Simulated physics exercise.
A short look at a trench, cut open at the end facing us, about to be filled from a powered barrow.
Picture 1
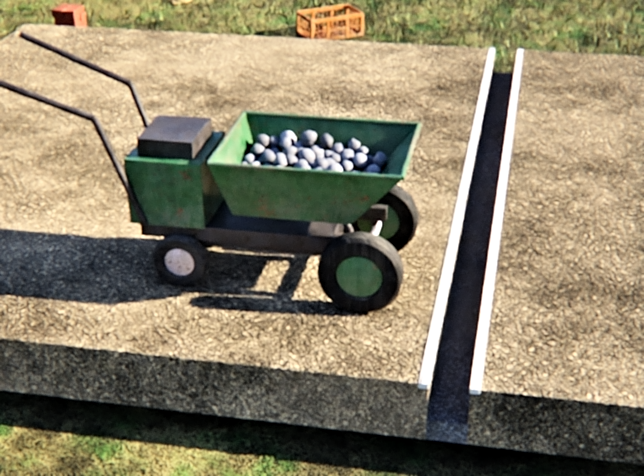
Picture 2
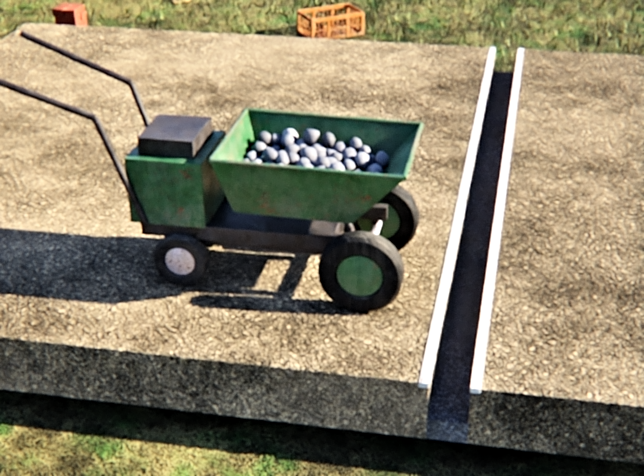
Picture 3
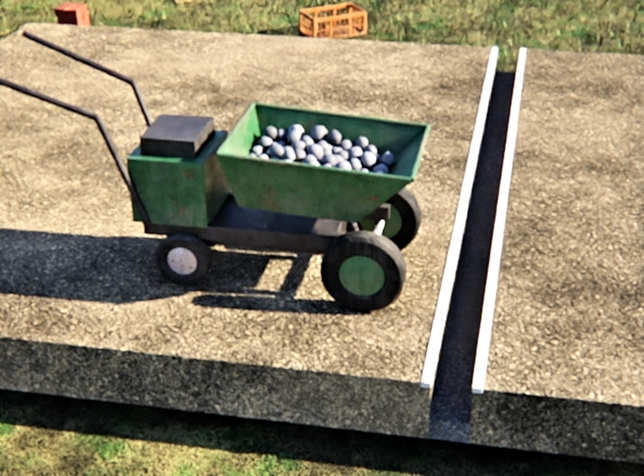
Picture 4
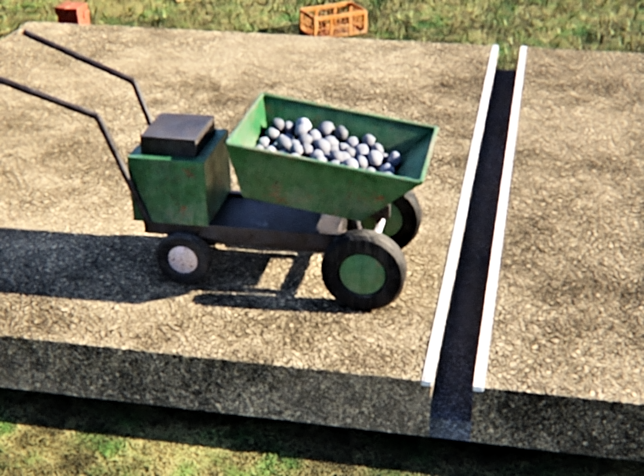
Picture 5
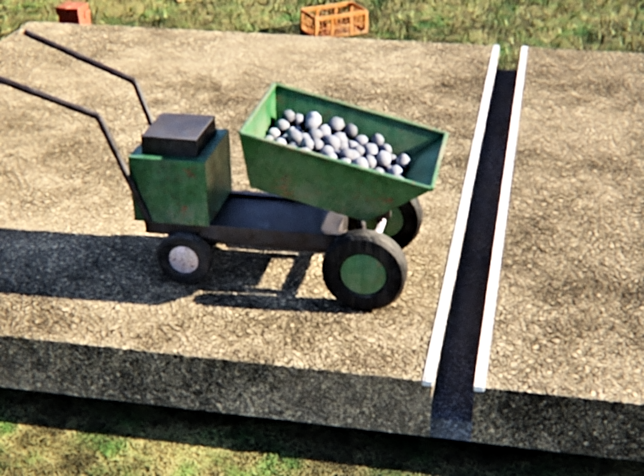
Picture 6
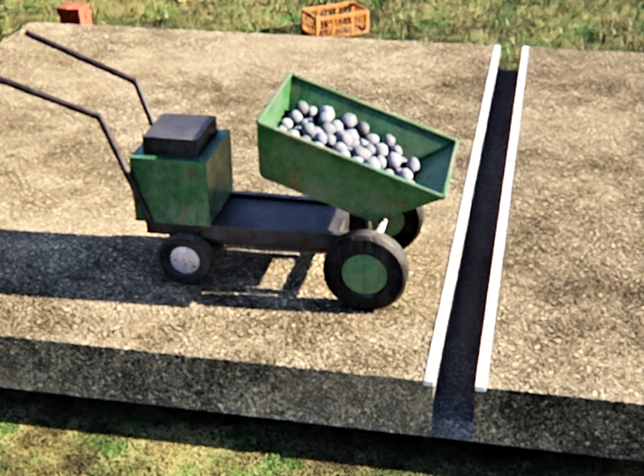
At first, a green powered barrow loaded with rounded grey cobbles stands on a rough slab, its skip level, left of a narrow, pale-edged trench. The skip then shifts slightly right and its rear begins to rise. It tilts steadily further toward the trench, the cobbles still inside, while the wheels stay put.
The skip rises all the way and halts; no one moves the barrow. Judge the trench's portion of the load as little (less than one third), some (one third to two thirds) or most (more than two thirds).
Little.
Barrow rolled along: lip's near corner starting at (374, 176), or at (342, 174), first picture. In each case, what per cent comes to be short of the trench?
About 0 %, then 10 %.
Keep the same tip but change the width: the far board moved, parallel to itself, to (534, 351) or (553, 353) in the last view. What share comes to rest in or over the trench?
Roughly 70 % first, 100 % second.
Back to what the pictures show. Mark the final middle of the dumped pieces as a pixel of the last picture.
It settles centred around (547, 284).
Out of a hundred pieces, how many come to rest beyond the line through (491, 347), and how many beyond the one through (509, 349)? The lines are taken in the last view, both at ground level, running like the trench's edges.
Close to 90 and 80 per cent respectively.
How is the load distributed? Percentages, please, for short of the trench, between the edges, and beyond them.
Short 0 %, between 5 %, beyond 95 %.
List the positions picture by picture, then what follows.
Lip of the skip near (402, 178), level; top of the load near (307, 156), round cobbles; first edge of the trench near (432, 344); far edge near (480, 349), the trench under half as wide as the skip, and about as deep as wide, in the first picture.
Lip of the skip near (404, 178), level; top of the load near (293, 159), in the second picture.
Lip of the skip near (412, 180), tipped barely; top of the load near (299, 156), in the third picture.
Lip of the skip near (420, 183), tipped a little; top of the load near (293, 148), in the fourth picture.
Lip of the skip near (431, 189), tipped a little; top of the load near (303, 141), in the fifth picture.
Lip of the skip near (443, 198), tipped clearly; top of the load near (297, 132); first edge of the trench near (437, 341); far edge near (486, 346), in the sixth picture.
Shortly afterwards, skip tipped steeply; the whole lot in the skip.
Next, skip tipped right over; near two thirds in the skip; near a quarter beyond it; only a few falling.
Some moments later, skip tipped right over; a little in the skip; only a few in or heaped over the trench; all but a few beyond it.
In the end, skip tipped right over; only a few in the skip; a little in or heaped over the trench; all but a few beyond it.
